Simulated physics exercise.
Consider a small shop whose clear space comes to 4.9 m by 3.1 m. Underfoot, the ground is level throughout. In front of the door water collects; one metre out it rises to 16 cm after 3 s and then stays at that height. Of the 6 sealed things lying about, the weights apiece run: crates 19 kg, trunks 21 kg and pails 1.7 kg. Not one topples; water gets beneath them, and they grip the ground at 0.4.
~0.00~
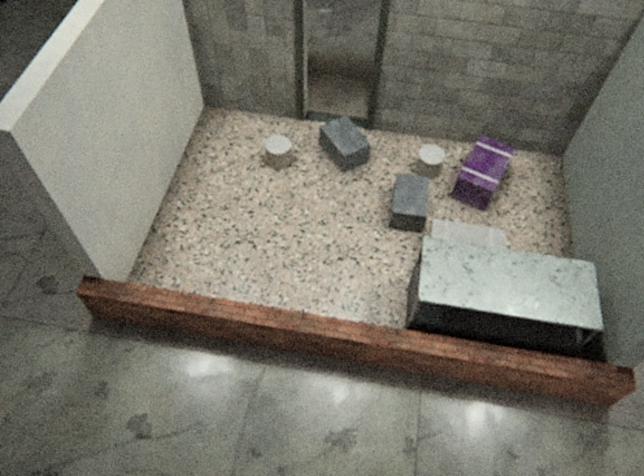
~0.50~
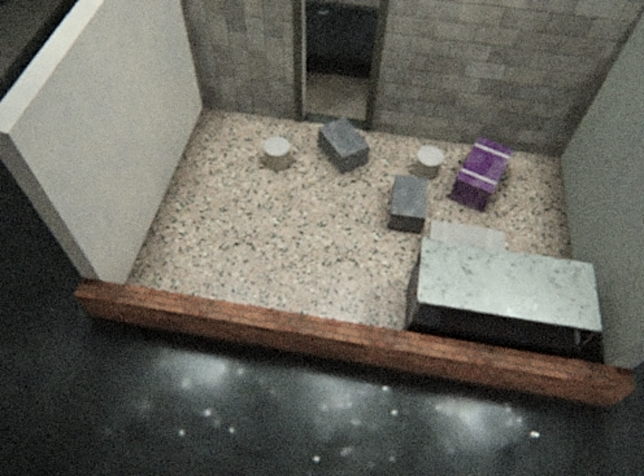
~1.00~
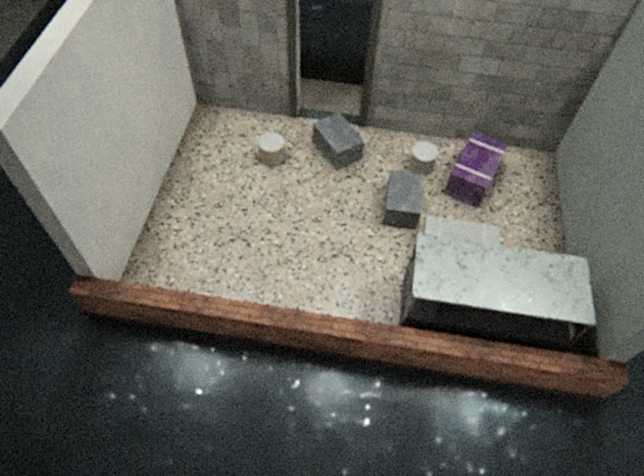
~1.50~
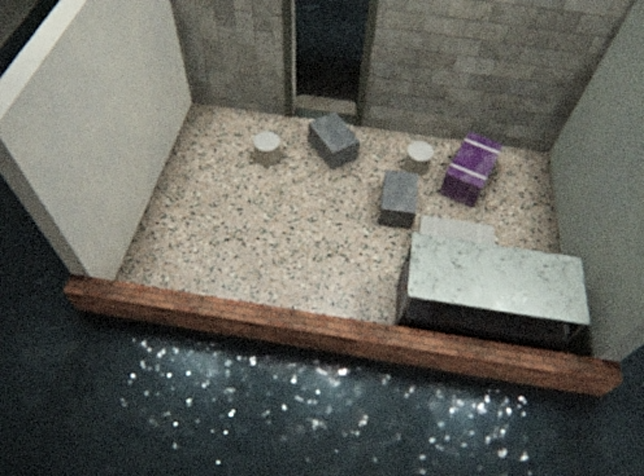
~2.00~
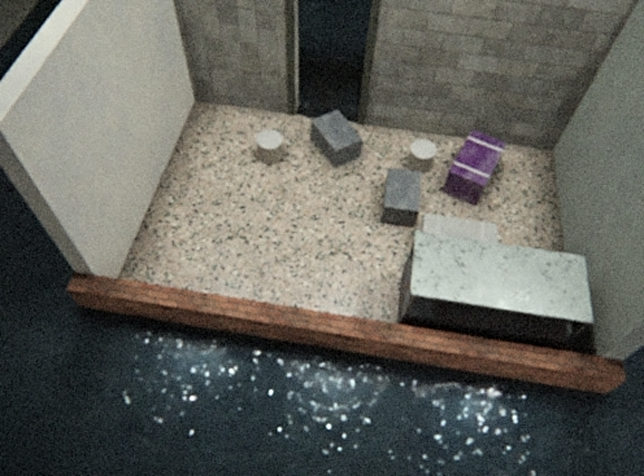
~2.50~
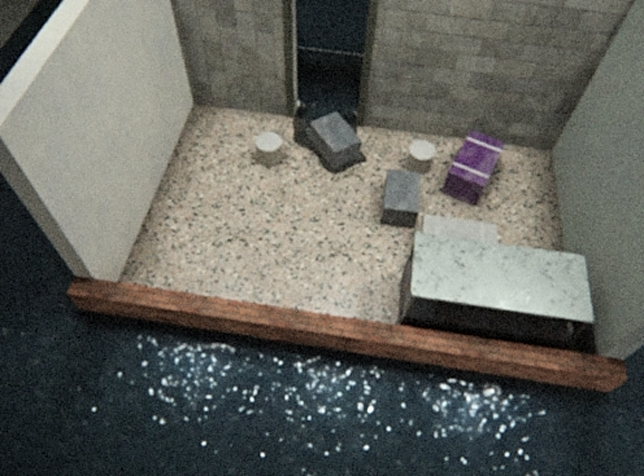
Dark water replaces the grey ground outside a small shop, seen from high above its open front, beyond a low red-brick edge. On the speckled floor, two grey trunks and two whitish pails sit near the back doorway, with a purple trunk at right behind a pale marble-topped counter. Glints multiply across the water, the camera shifts slightly, and finally a dark patch creeps through the doorway around the unmoving left grey trunk.
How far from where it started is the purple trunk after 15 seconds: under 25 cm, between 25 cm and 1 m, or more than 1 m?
Looks like it will stay roughly where it was.
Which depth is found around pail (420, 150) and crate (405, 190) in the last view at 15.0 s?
Roughly 5 and 6 cm.
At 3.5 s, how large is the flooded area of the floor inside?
At that time the wet patch spans about 2.5 m2.
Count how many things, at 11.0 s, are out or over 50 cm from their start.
The count is 3.
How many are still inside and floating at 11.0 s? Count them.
Just then, the number is 2.
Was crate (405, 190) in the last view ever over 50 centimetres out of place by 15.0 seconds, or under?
Not that far.
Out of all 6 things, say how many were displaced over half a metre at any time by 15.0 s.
Result: 4.
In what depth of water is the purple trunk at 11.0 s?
Somewhere close to 3 cm.
After 3.5 s the purple trunk is near (477, 157), 0.0 m from its start, aground; 0 afloat.
After 6.8 s the purple trunk is near (477, 157), 0.0 m from its start, aground; 2 afloat.
After 11.0 s the purple trunk is near (477, 157), 0.0 m from its start, aground; 2 afloat.
After 15.0 s the purple trunk is near (477, 157), 0.0 m from its start, aground; 4 afloat.
